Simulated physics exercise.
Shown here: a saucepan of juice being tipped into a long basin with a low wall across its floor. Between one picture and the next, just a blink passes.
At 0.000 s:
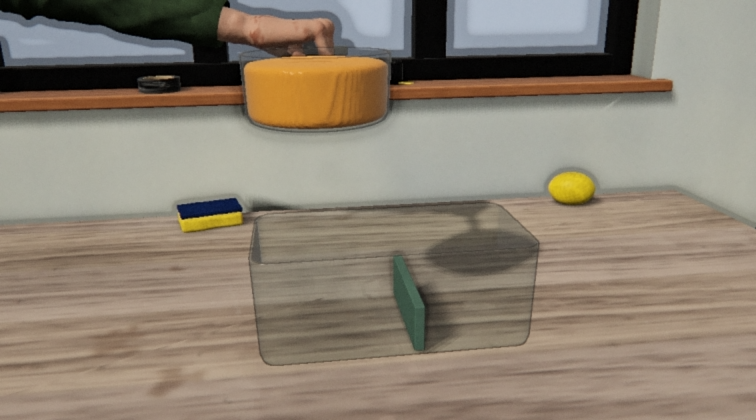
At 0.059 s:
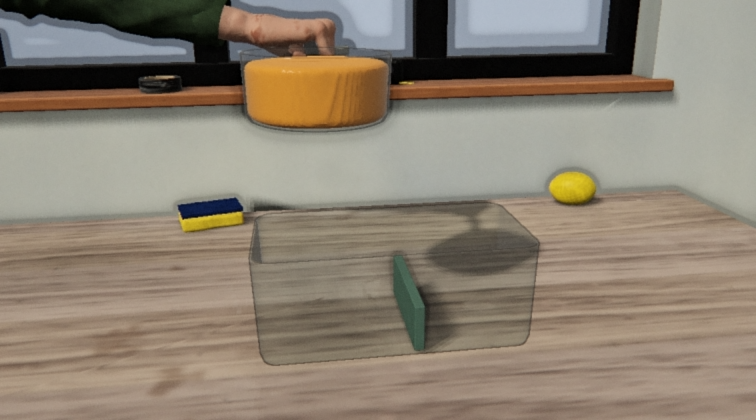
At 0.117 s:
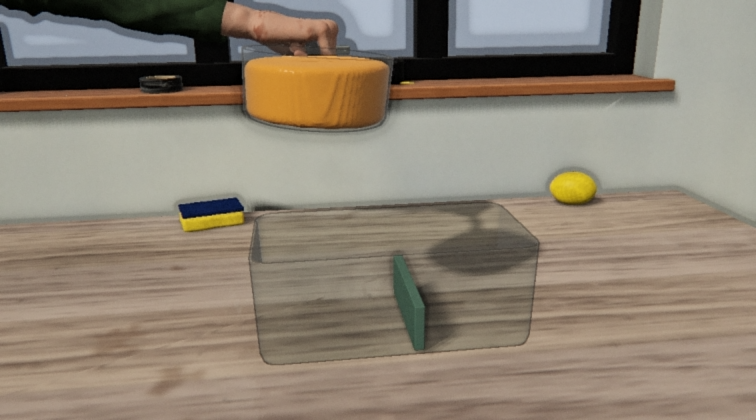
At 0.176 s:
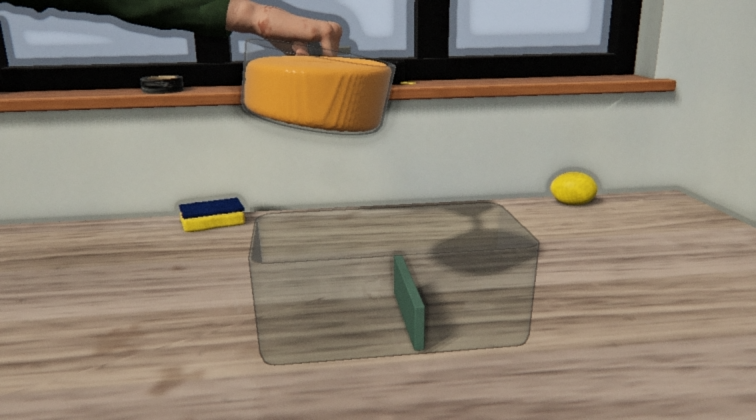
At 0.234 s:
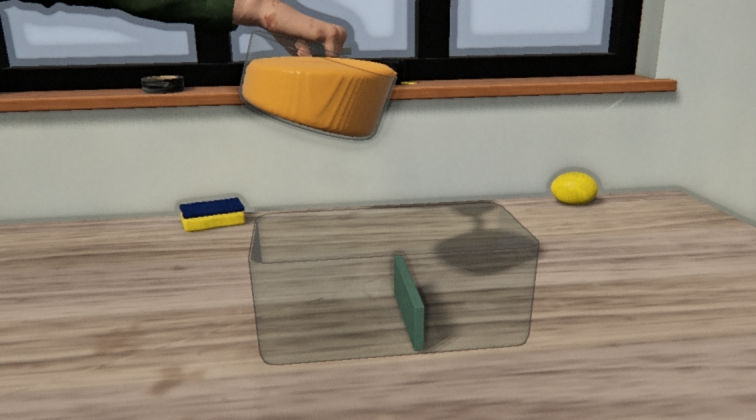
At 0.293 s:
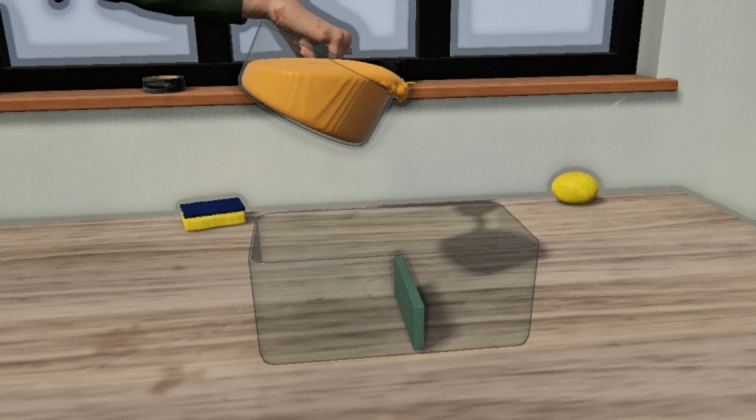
On a wooden counter by a window, a hand holds a clear saucepan of orange juice above a long transparent basin with a low green wall, then tilts it steadily rightward until juice begins slipping over its right edge.
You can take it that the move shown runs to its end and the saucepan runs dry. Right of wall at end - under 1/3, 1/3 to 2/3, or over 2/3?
Beyond two thirds.
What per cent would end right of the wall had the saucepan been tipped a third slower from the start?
I'd say roughly 85 in every hundred ends up there.
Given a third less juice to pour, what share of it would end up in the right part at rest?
Near 75 %.
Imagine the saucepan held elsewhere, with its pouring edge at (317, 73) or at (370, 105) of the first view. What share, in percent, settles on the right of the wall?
About 10 per cent, then about 60 per cent.
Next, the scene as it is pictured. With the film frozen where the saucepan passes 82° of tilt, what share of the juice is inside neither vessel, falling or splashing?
Something like 45 per cent of it.
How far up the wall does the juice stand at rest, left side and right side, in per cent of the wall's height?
Roughly 10 percent left, 80 percent right.
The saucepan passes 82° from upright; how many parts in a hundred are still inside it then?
Remaining fraction: Approx. 30 %.
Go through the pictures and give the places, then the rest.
The first picture shows tilt 0°; pouring edge (389, 53); surface from (244, 65) to (386, 62); the long basin's rim runs from (253, 239) to (518, 224); the wall's top is at (408, 280).
The second picture shows tilt 1°; pouring edge (389, 54); surface from (244, 64) to (386, 62).
The third picture shows tilt 5°; pouring edge (391, 59); surface from (246, 62) to (388, 64).
The fourth picture shows tilt 11°; pouring edge (393, 67); surface from (247, 63) to (390, 65).
The fifth picture shows tilt 19°; pouring edge (394, 78); surface from (248, 64) to (395, 70); 1 per cent is over the edge.
The sixth picture shows tilt 28°; pouring edge (394, 90); surface from (245, 64) to (394, 81); 6 per cent is over the edge.
A moment on, the saucepan is tipped on its side and 30 per cent is still to pour, 0 is left of the wall and 26 right of it.
Next, the saucepan is tipped on its side and 8 per cent is still to pour, 7 is left of the wall and 75 right of it.
Then the saucepan is tipped on its side and 1 per cent is still to pour, 14 is left of the wall and 82 right of it.
Later the saucepan is tipped on its side and 0 per cent is still to pour, 16 is left of the wall and 83 right of it.
Finally, 16 per cent lies left of the wall, 83 right of it and 1 outside.
